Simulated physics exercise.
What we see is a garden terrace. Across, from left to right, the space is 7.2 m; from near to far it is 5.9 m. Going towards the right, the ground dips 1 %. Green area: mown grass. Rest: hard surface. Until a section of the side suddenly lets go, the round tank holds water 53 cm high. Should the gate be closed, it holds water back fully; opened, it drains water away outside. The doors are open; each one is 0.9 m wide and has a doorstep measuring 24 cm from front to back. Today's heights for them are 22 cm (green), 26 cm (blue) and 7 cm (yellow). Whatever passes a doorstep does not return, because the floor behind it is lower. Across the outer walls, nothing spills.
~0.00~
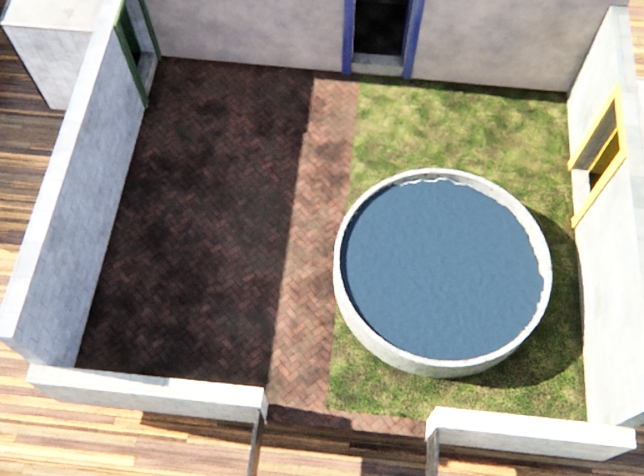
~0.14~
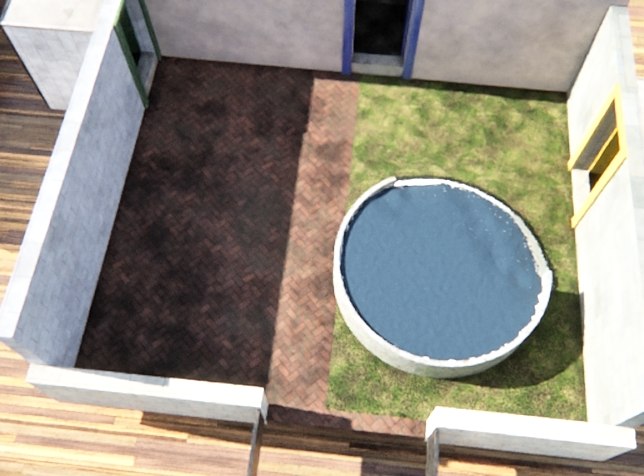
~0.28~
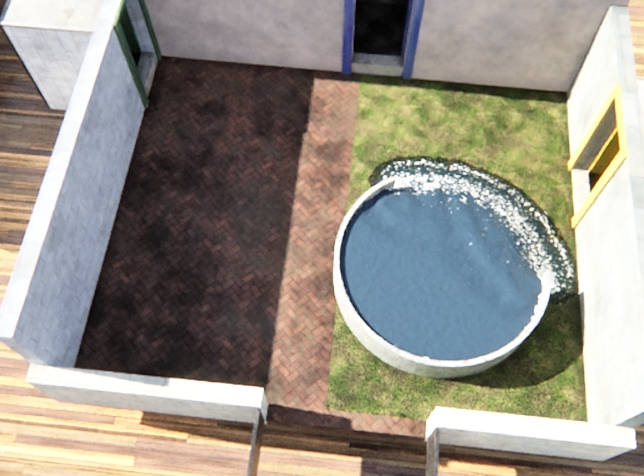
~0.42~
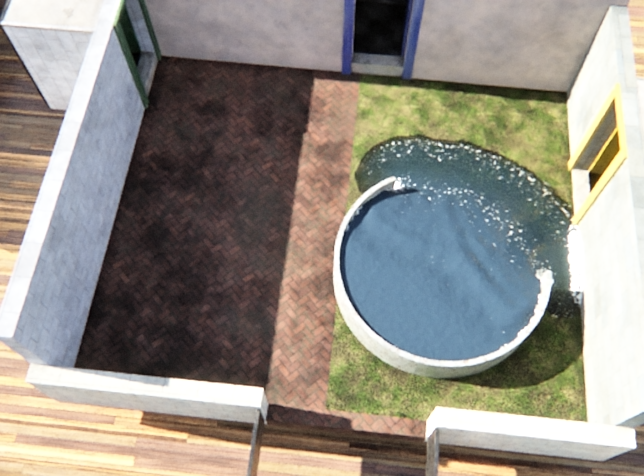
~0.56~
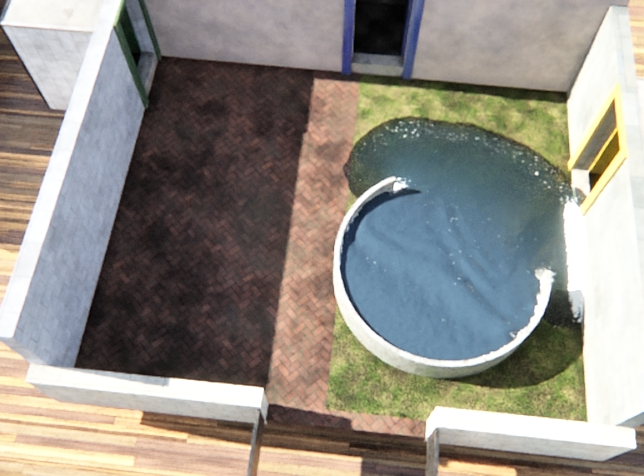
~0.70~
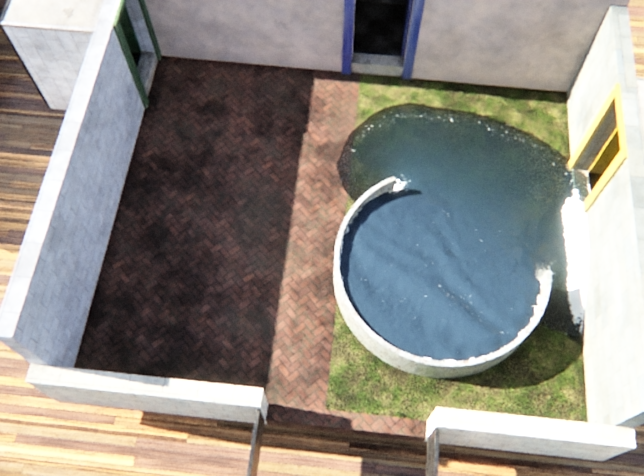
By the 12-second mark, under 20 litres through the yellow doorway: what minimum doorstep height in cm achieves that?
A height of about 25 cm achieves it.
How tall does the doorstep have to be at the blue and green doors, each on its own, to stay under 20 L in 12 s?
Close to 11.5 cm (blue) and close to 12.0 cm (green).
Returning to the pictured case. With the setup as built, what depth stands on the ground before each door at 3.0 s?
Lab note, cm: Green 0; blue 15; yellow 22.
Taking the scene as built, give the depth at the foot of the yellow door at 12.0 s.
About 11.0 cm.
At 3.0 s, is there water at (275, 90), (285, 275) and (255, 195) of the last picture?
Soaked; untouched; untouched.
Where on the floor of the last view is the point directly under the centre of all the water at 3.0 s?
Look at about (468, 194) in the last view.
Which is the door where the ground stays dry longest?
The green one.
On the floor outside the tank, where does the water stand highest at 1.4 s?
Check close to (566, 246).
After 1.4 s water covers 30 % of the floor, deepest (32 cm) near (566, 246); 22 cm at the yellow door, 41 litres in over its 7 cm doorstep.
After 3.0 s water covers 40 % of the floor, deepest (39 cm) near (561, 149); 22 cm at the yellow door, 180 litres in over its 7 cm doorstep.
After 12.0 s water covers 100 % of the floor, deepest (12 cm) near (458, 423); 11 cm at the yellow door, 450 litres in over its 7 cm doorstep.
At the yellow door as built, the water arrived by 0.6 s and peaked near 25 cm at 3.6 s.
Run again over the same 12 s with other heights there, 50 litres in over 21.5 cm, 2 litres over 29 cm. The limit of 20 litres is kept from about 25 cm up.
